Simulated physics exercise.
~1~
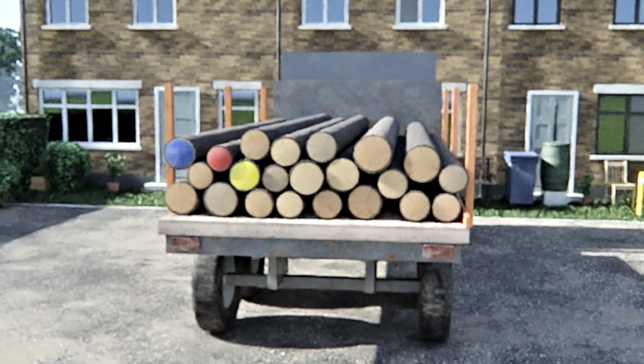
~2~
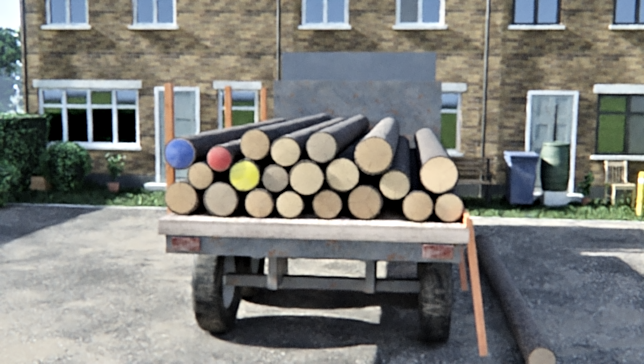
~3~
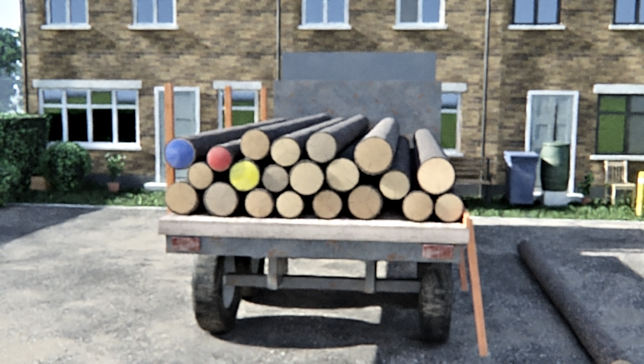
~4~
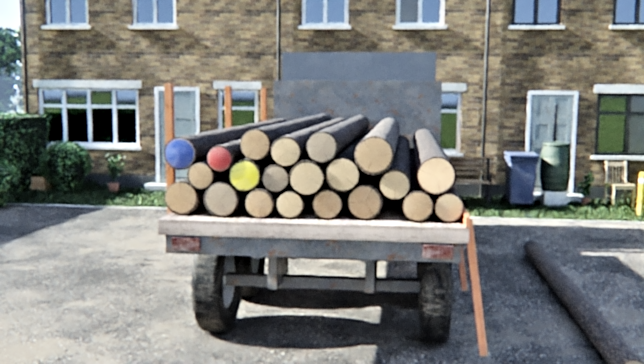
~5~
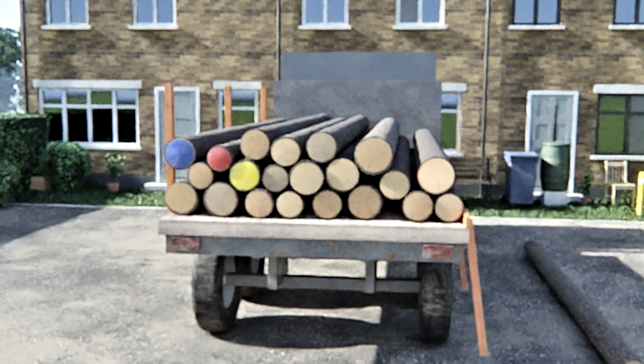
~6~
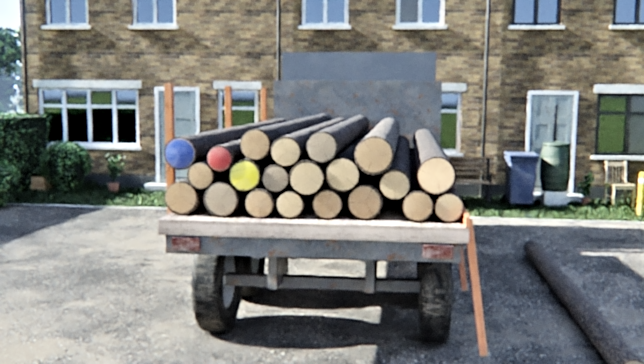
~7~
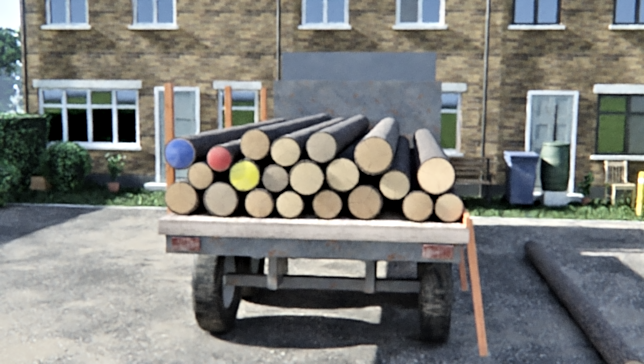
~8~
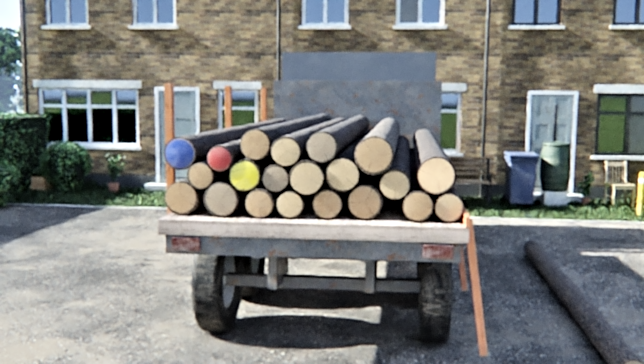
A flatbed lorry's right posts swing down, and one pole rolls off onto the ground.
